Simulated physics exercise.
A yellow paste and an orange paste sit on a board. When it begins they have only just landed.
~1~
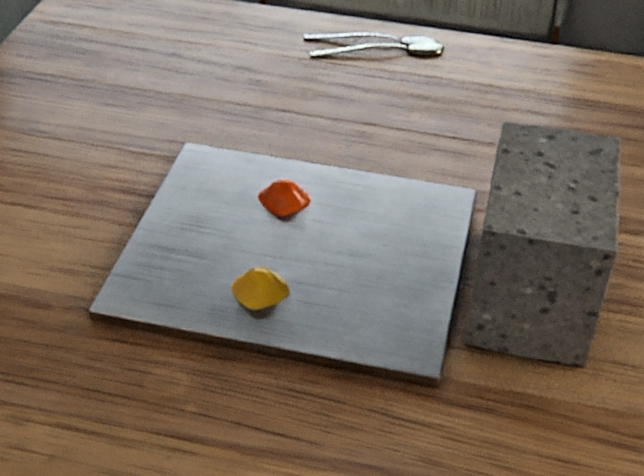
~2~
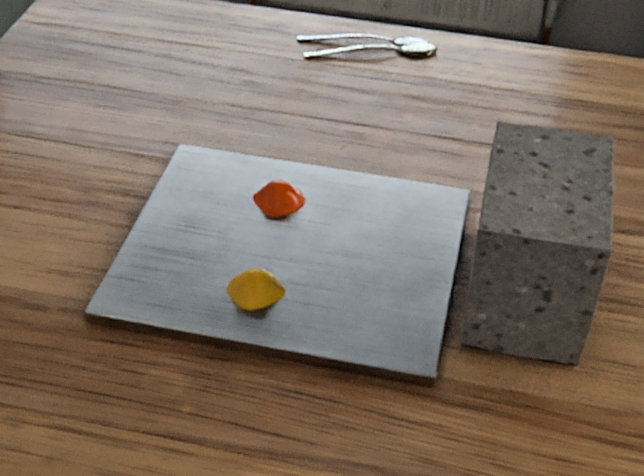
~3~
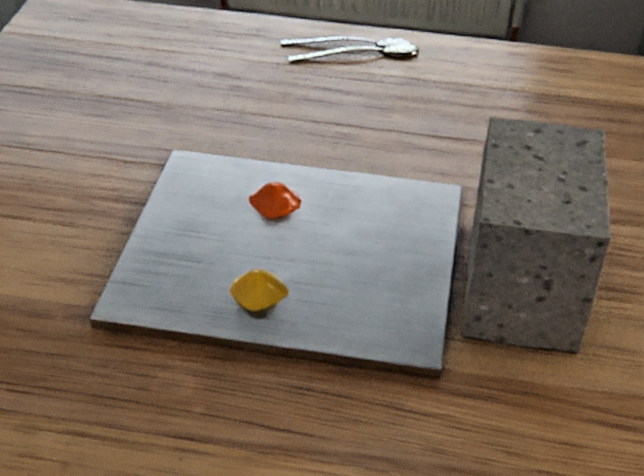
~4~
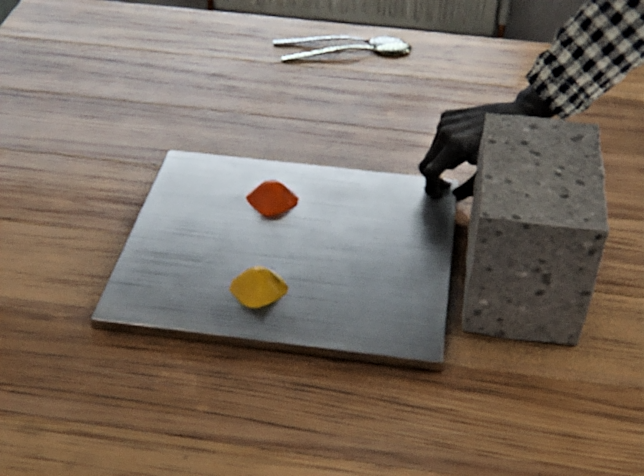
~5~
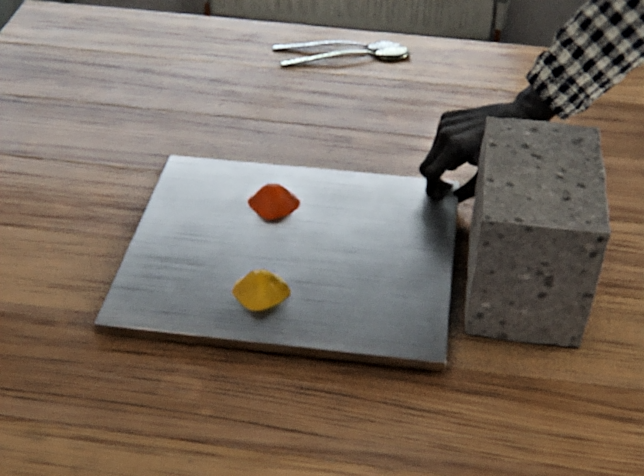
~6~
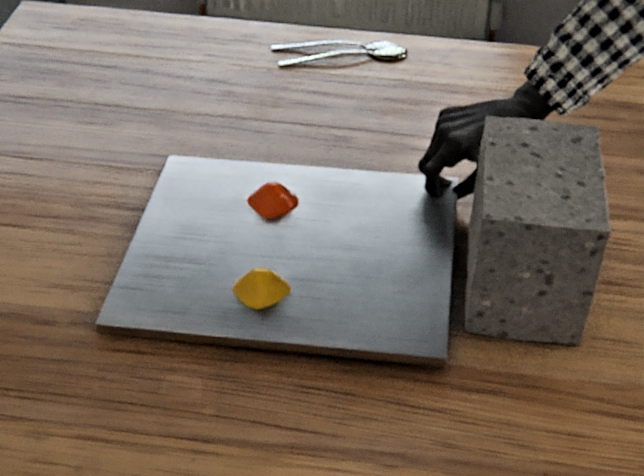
On a wooden table, a hand grips a metal board holding orange and yellow lumps, barely raising it.
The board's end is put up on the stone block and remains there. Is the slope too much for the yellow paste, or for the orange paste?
Recorded: Yellow paste does not leave; orange paste does not leave.
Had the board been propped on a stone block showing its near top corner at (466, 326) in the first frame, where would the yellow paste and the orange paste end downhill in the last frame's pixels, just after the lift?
In the last picture, the first tip sits around (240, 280), the second around (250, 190).
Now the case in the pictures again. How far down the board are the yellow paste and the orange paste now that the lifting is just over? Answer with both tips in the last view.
(212, 241); (234, 159).
Shortly, slope about 29°; the yellow paste has not moved; the orange paste has not moved.
Then, the yellow paste has not moved; the orange paste has not moved.
At the finish, slope about 29°; the yellow paste has not moved; the orange paste has not moved.
